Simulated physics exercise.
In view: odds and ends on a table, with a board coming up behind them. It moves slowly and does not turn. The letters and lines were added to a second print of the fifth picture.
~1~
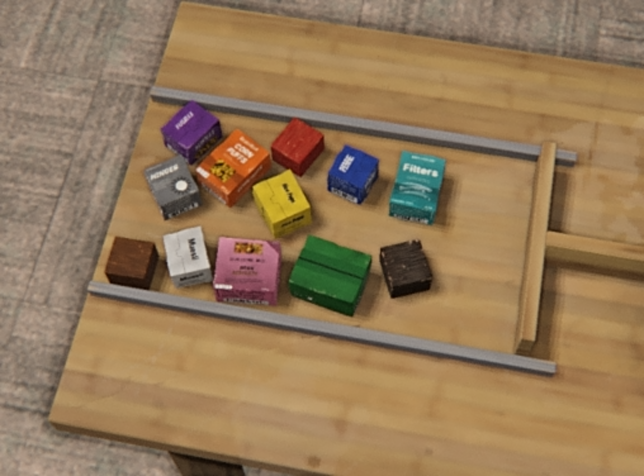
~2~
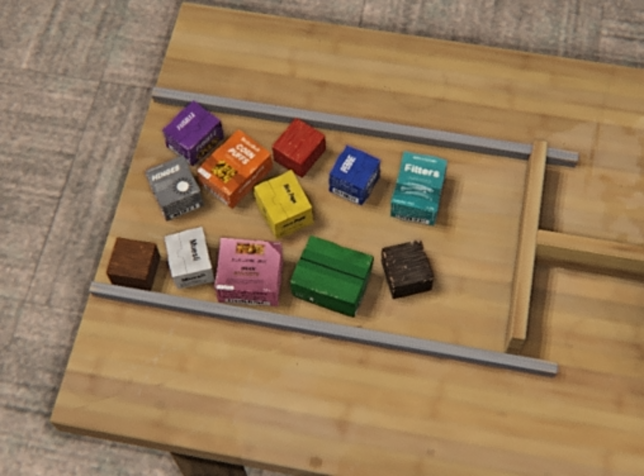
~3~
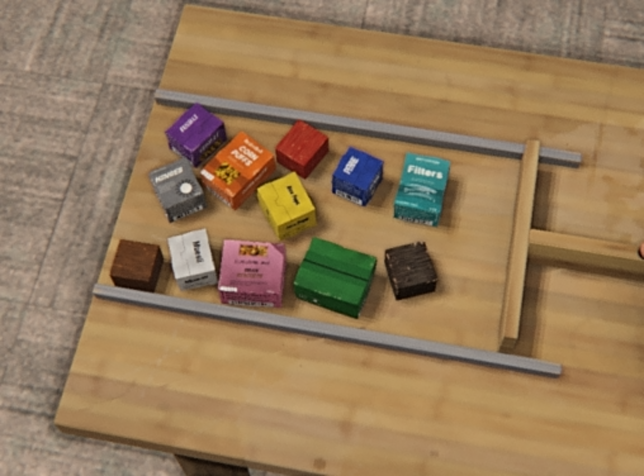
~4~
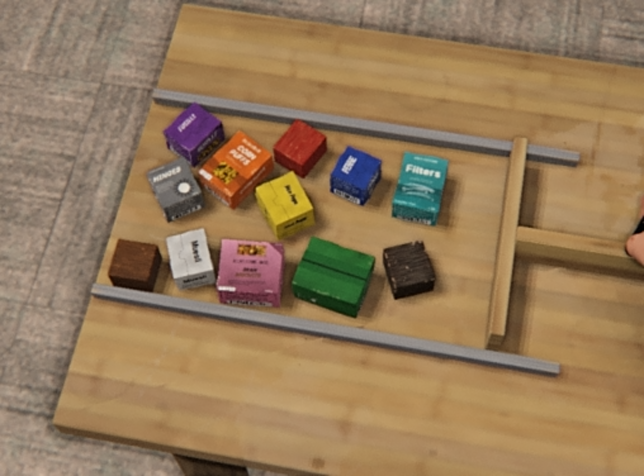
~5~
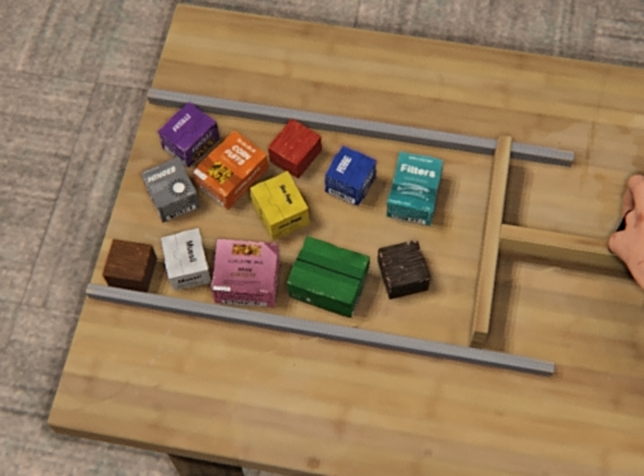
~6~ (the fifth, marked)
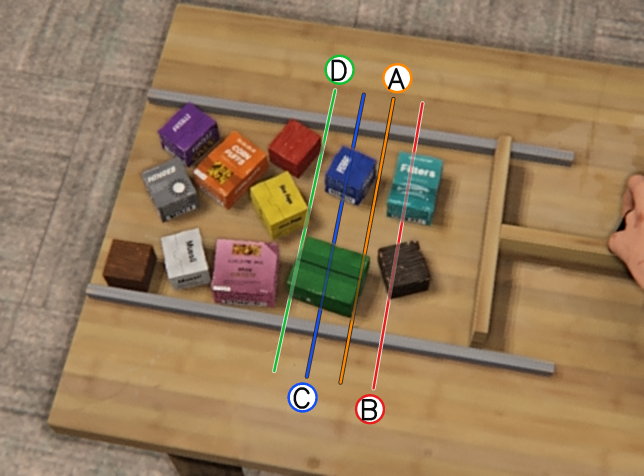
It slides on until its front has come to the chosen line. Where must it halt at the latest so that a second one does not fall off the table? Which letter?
No farther than D.
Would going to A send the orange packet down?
No.
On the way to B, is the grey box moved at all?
No.
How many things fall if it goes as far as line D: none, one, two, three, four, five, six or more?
One.
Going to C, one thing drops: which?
It is the brown block.
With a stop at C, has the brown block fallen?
By then, yes.
On the copy, A at (369, 231); B at (400, 236); C at (337, 226); D at (307, 221).
On D. First, board (427, 218); turquoise box (401, 186); black block (390, 263).
Then, board (360, 208); brown block (110, 264); white packet (153, 254).
Finally, board (312, 200); brown block over the edge; white packet (106, 248); one fallen.
By contrast, A is within the limit but short; B is within the limit but short; C is within the limit but short.
